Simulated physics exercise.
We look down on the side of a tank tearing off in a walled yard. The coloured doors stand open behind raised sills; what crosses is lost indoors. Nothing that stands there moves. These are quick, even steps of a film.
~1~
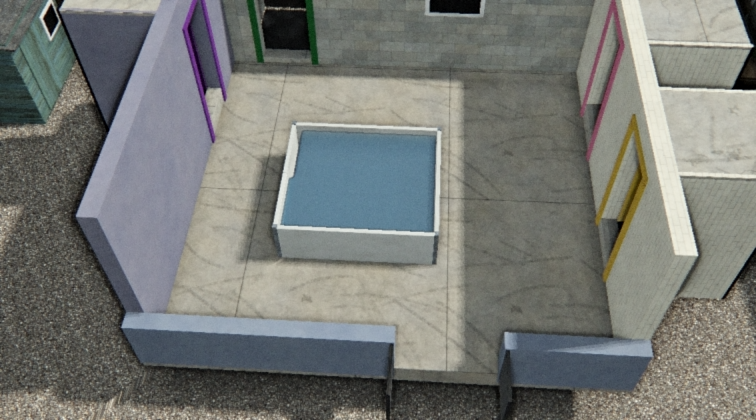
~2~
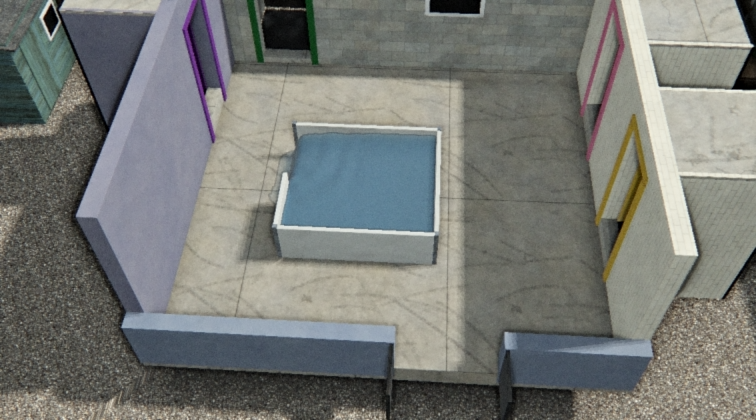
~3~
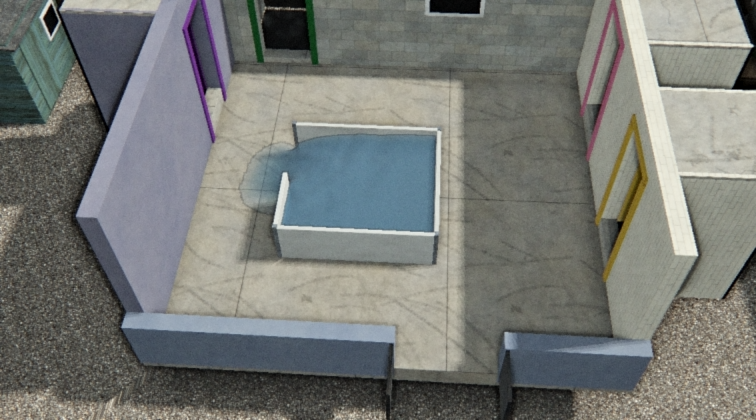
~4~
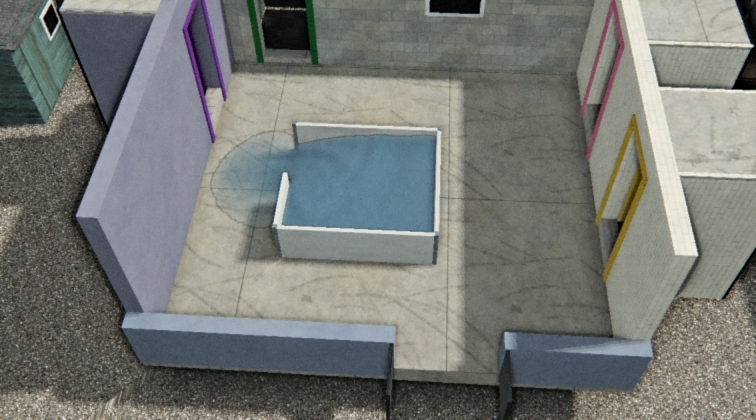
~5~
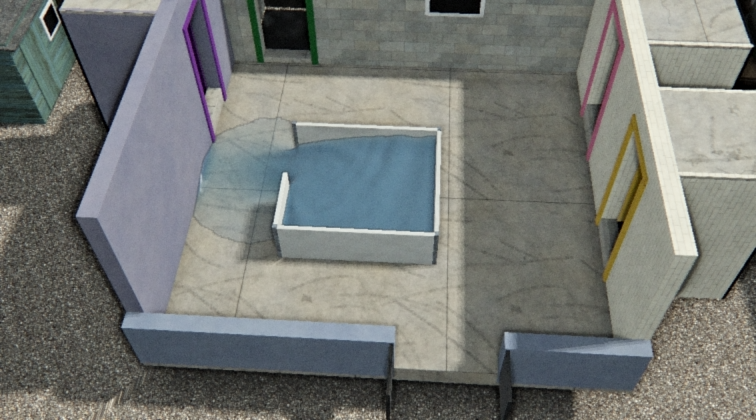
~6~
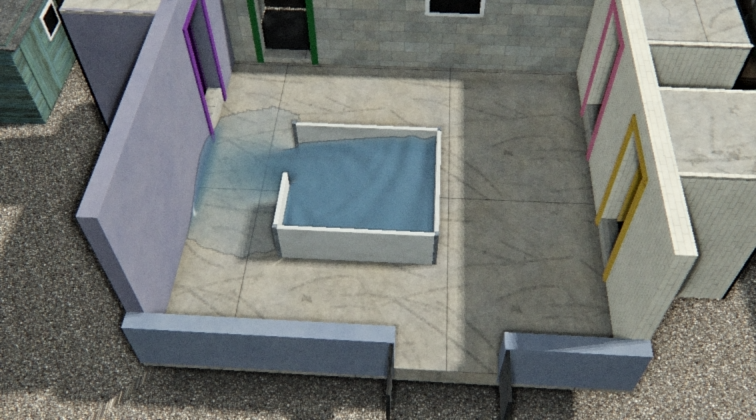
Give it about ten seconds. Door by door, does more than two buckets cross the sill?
The pink door holds within the limit; the yellow door holds within the limit; the purple door holds within the limit; the green door floods.
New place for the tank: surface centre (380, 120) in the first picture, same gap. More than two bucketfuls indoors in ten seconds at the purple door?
Then: Purple door is over.
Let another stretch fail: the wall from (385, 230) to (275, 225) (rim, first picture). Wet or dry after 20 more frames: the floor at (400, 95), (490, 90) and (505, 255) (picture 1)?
As listed: Free of water, not flooded, covered.
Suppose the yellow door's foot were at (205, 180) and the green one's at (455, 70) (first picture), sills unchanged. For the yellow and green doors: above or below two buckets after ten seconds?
One by one: Yellow door floods; green door stays under.
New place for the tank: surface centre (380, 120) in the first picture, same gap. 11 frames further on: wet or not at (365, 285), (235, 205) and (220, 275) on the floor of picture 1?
In that order: No water, awash, flooded.
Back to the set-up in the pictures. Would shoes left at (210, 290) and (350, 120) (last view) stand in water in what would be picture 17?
In turn: Covered, dry.
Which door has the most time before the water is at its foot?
Last comes the door marked yellow.
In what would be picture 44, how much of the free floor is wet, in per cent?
Close to 90 %.
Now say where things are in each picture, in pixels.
The first frame shows still water in the open tank at (361, 179).
In the second frame, the front is at a hidden place, out from the gap at (295, 170).
In the third frame, water pours out at (295, 171) and has run to (250, 201).
In the fourth frame, water pours out at (295, 171) and has run to (216, 188).
In the fifth frame, the front is at (195, 211), out from the gap at (295, 171).
In the sixth frame, water pours out at (295, 171) and has run to (189, 232).
A moment on, water covers 15 % of the floor; the pink door not reached, the yellow door not reached, the purple door wet at the sill, nothing in, the green door not reached.
Next, water covers 25 % of the floor; the pink door not reached, the yellow door not reached, the purple door wet at the sill, nothing in, the green door under two buckets in.
Then, water covers 45 % of the floor; the pink door not reached, the yellow door not reached, the purple door wet at the sill, nothing in, the green door far over two buckets in.
Later, water covers 90 % of the floor; the pink door wet at the sill, nothing in, the yellow door wet at the sill, nothing in, the purple door wet at the sill, nothing in, the green door far over two buckets in.
In the end, water covers 95 % of the floor; the pink door wet at the sill, nothing in, the yellow door wet at the sill, nothing in, the purple door wet at the sill, nothing in, the green door far over two buckets in.
